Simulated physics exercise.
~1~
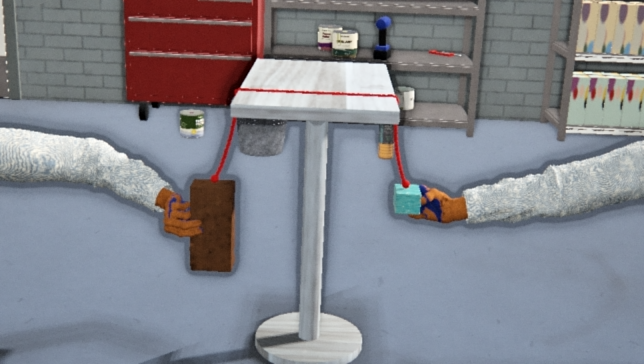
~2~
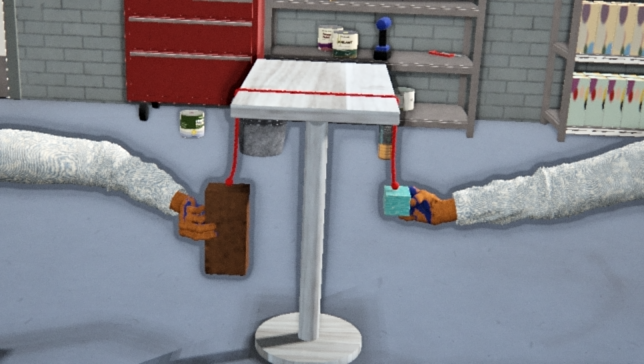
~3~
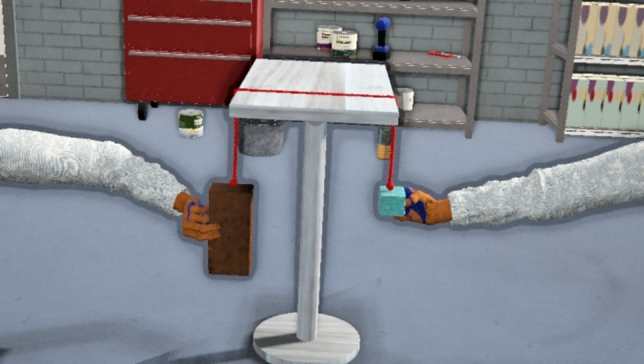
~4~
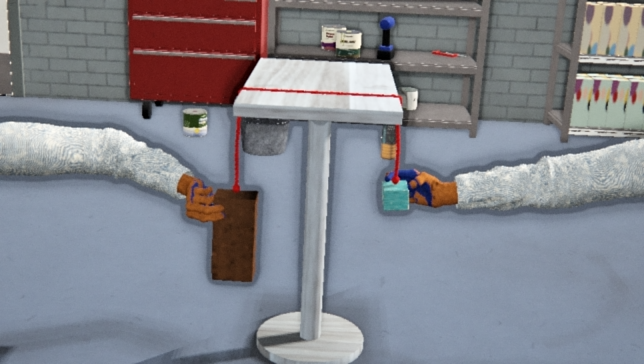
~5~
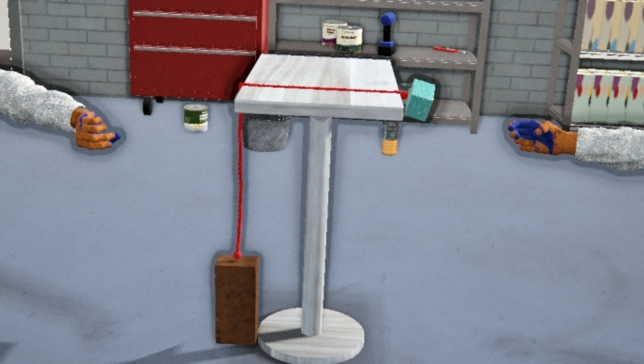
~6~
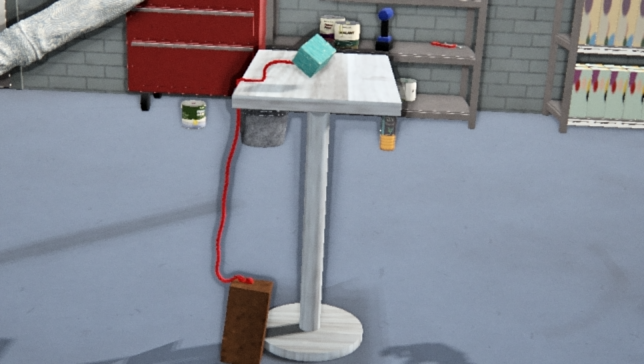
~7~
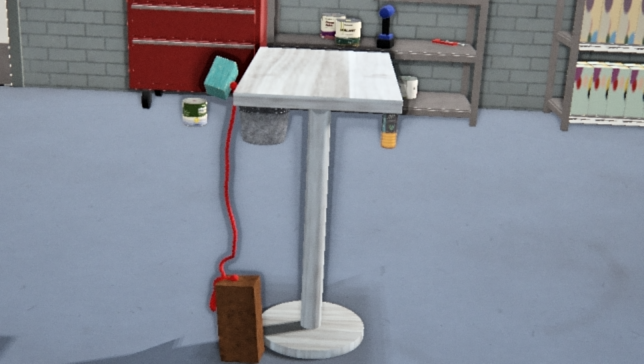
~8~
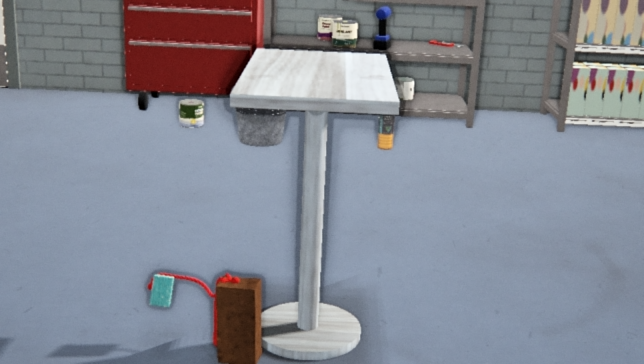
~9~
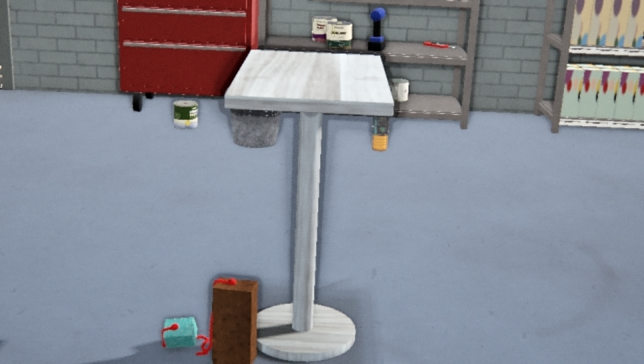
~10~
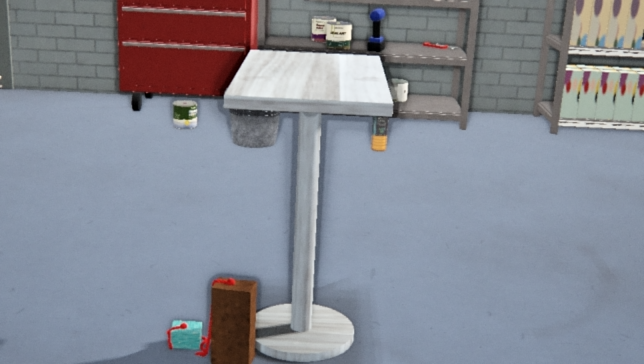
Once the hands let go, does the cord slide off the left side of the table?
Yes, the cord slips off the left side, and the teal block follows the brown one down to the floor.
Two hands release corded blocks, and both end on the floor left of the table.
